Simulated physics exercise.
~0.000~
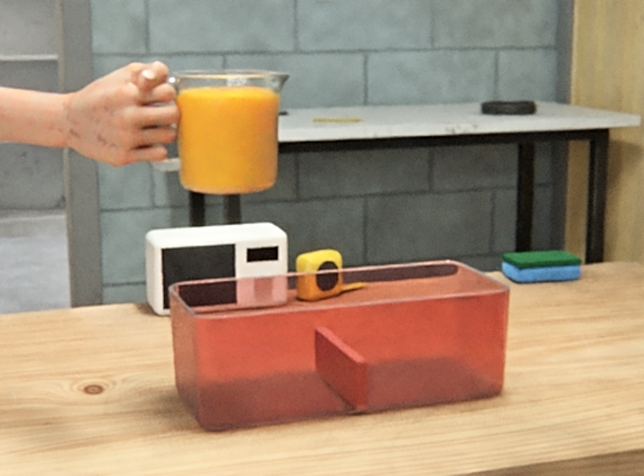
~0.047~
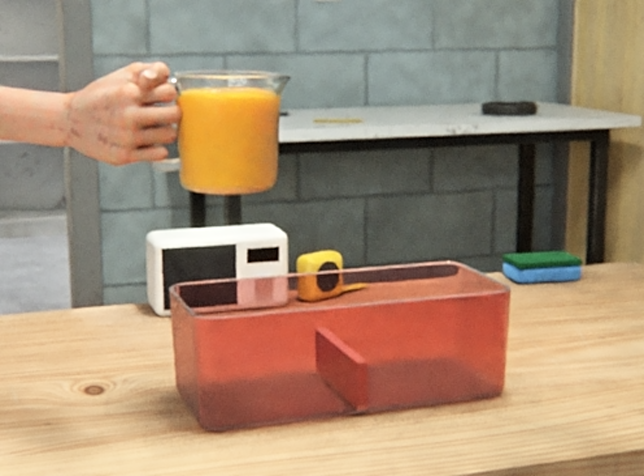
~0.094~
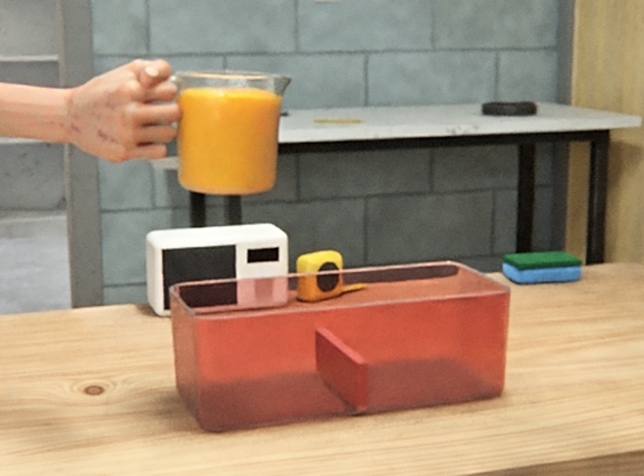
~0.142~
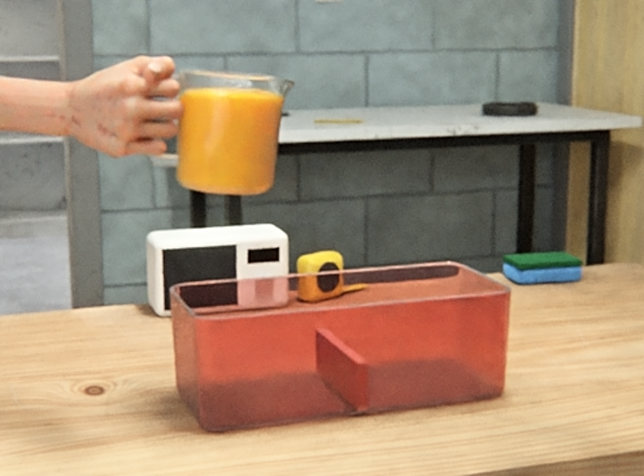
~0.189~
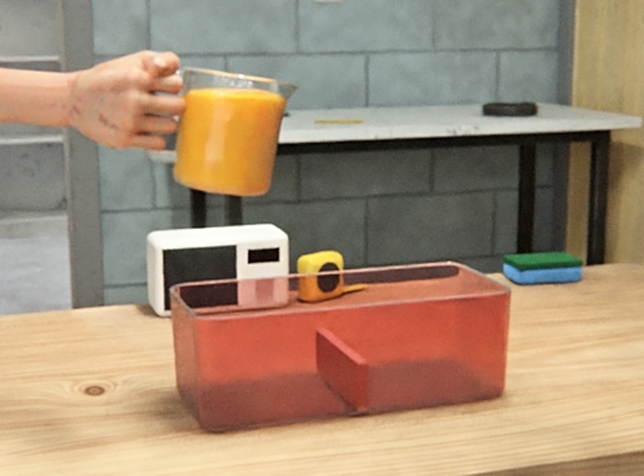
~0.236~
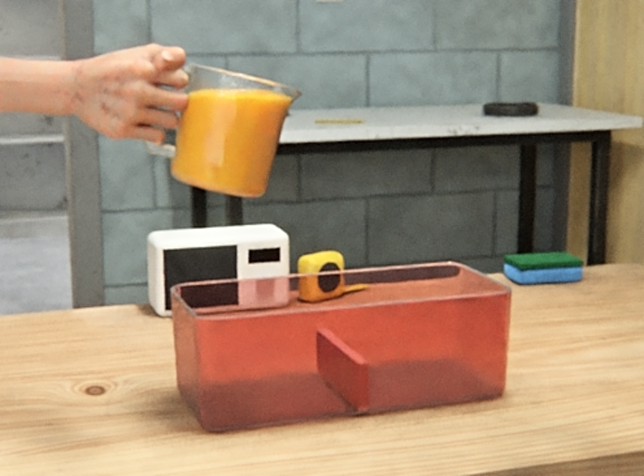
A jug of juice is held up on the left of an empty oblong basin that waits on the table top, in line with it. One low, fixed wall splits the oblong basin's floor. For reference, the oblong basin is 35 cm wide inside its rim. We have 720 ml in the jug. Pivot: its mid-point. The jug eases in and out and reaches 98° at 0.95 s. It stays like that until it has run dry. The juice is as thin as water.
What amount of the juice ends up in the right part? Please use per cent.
91 %.
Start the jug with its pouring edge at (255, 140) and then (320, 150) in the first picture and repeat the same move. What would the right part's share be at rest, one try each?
It comes to 5 per cent, and then 95 per cent.
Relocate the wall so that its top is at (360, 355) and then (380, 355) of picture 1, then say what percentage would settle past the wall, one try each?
70 per cent first, 30 per cent second.
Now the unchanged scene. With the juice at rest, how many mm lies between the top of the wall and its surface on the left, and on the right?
Left about 52 mm, right about 26 mm.
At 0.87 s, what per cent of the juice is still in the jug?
28 %.
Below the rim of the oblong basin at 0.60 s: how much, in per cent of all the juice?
Fraction in basin: Approx. 3%.
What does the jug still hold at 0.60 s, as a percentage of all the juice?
Close to 78 in a hundred.
After 0.60 s the tilt is 69° and 78 per cent is still to pour, 0 is left of the wall and 3 right of it.
After 0.87 s the tilt is 96° and 29 per cent is still to pour, 1 is left of the wall and 44 right of it.
After 1.15 s the tilt is 98° and 5 per cent is still to pour, 3 is left of the wall and 85 right of it.
After 1.45 s the tilt is 98° and 1 per cent is still to pour, 6 is left of the wall and 91 right of it.
In the end 7 per cent lies left of the wall, 91 right of it and 1 outside.
